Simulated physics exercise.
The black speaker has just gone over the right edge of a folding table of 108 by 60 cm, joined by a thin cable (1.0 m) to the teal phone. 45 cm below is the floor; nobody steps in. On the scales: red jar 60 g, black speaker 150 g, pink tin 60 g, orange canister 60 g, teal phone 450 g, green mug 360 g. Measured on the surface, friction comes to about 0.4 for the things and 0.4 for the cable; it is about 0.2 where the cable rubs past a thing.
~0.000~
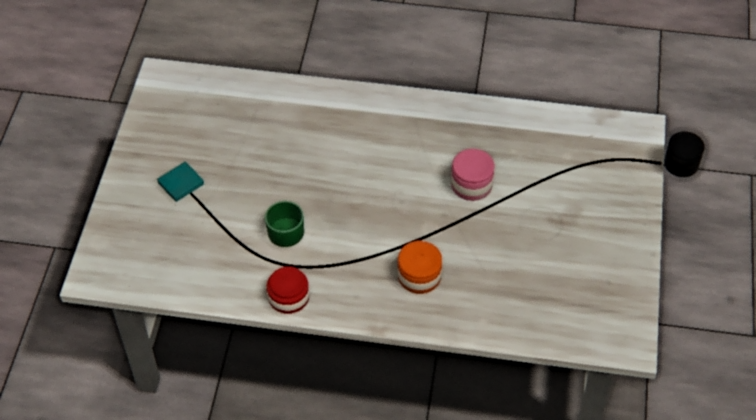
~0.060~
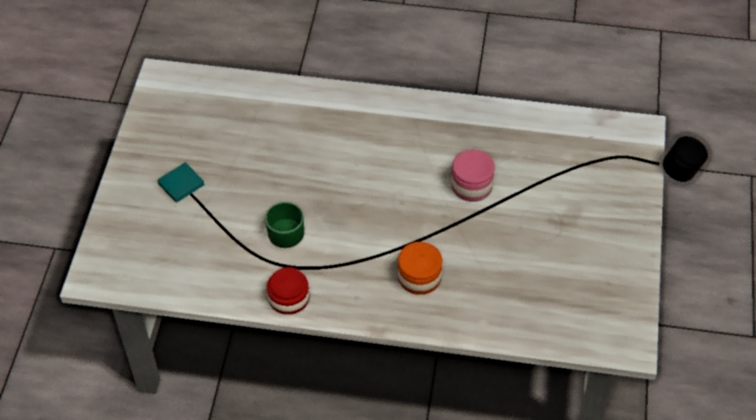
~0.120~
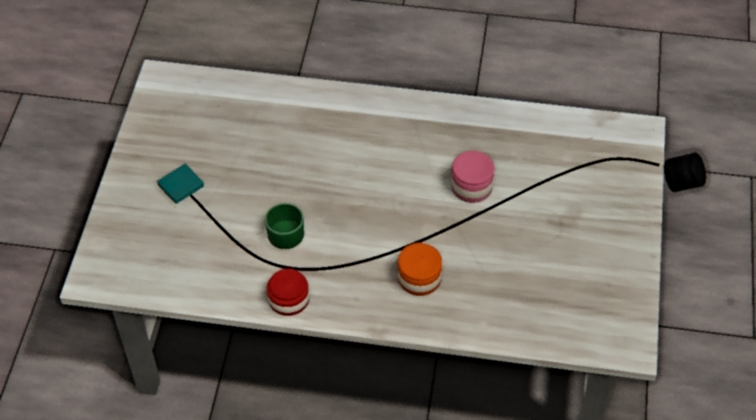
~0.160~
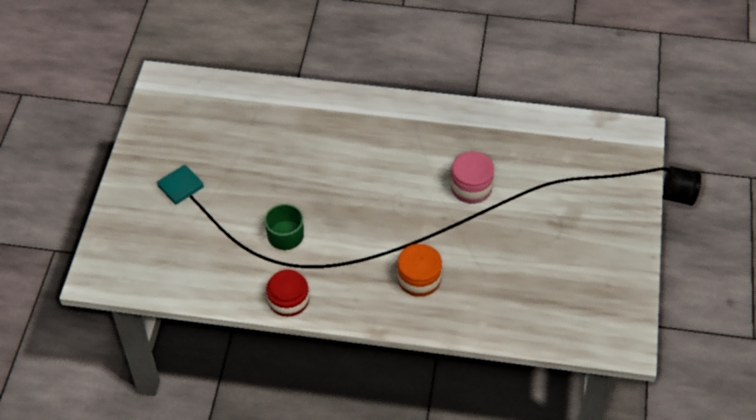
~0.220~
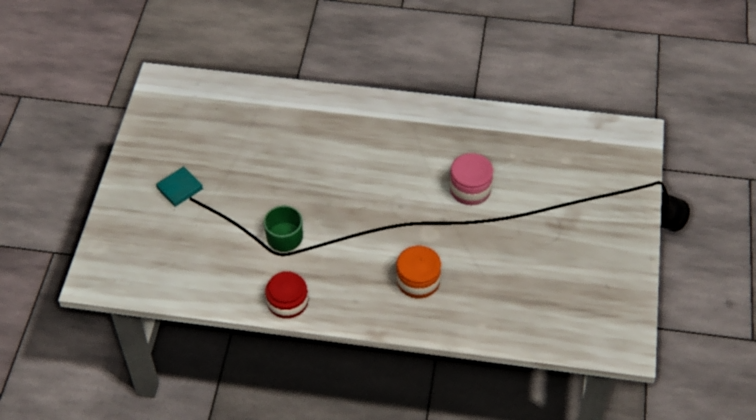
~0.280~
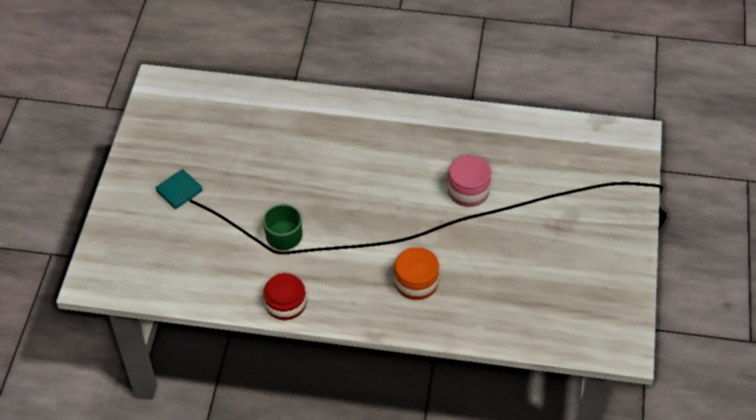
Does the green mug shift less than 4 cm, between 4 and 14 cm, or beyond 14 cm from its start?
Outcome: A tiny shift.
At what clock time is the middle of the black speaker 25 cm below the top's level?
Reply: Not at all.
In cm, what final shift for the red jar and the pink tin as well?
Final places, approx.: Red jar 0 cm off, pink tin 0 cm off.
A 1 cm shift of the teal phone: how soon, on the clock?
The teal phone - never.
At 0.5 s, the cable's tail end at (190, 201); black speaker over the edge.
At 0.7 s, the cable's tail end at (191, 201); green mug 1 cm off its start, black speaker over the edge.
At 1.0 s, the cable's tail end at (191, 201); green mug 1 cm off its start at (283, 219), black speaker over the edge.
At 1.2 s, the cable's tail end at (191, 201); green mug 1 cm off its start, black speaker over the edge.
At 2.4 s, the cable's tail end at (191, 201); green mug 1 cm off its start at (283, 219), black speaker over the edge.
